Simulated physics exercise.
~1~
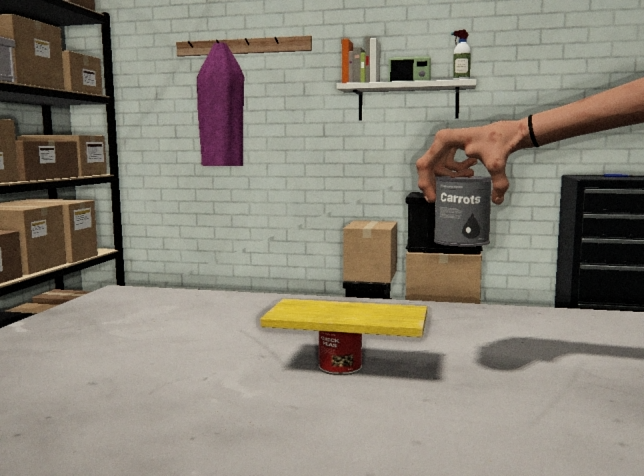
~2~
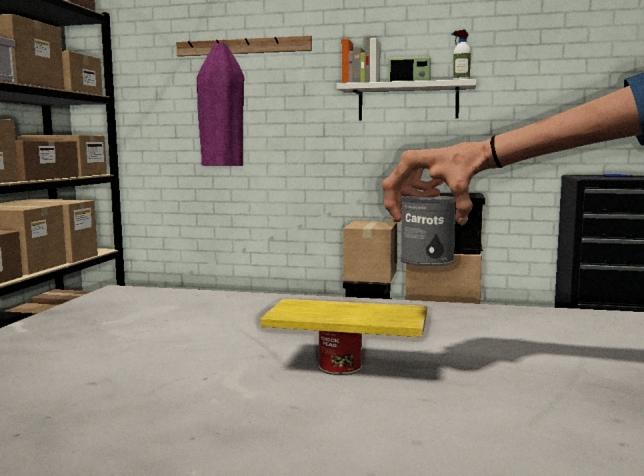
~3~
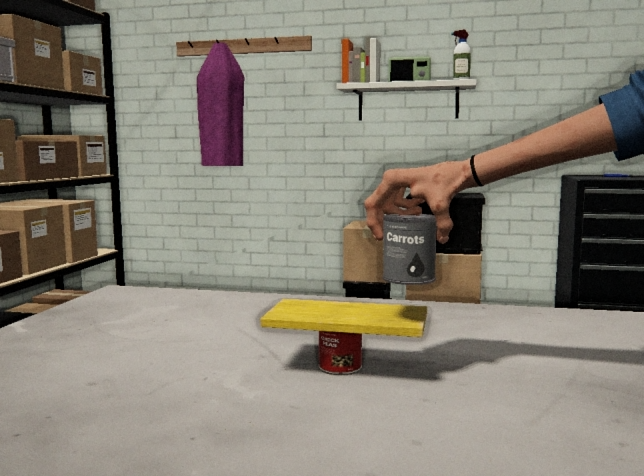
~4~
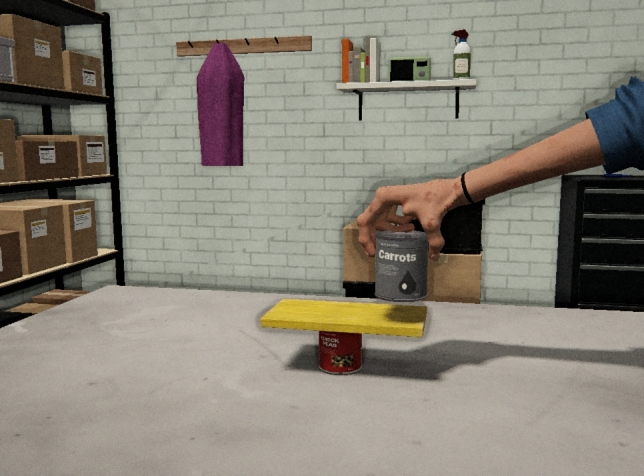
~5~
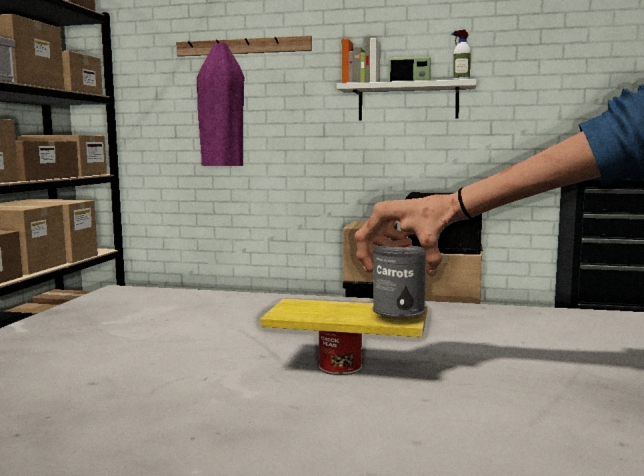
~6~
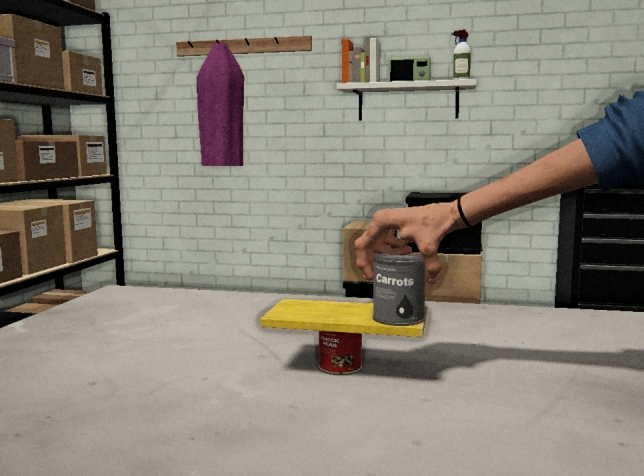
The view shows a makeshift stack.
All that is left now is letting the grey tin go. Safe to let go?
Seems it proves too shaky for that.
Then, 0.30 s later than the last frame, grey tin now fallen; yellow board tilted by 52°.
Then, 0.50 s later than the last frame, yellow board tilted by 40°.
Then, 0.90 s later than the last frame, yellow board now fallen.
When it is over, fallen, yellow board and grey tin; red tin as before. The stack comes apart.
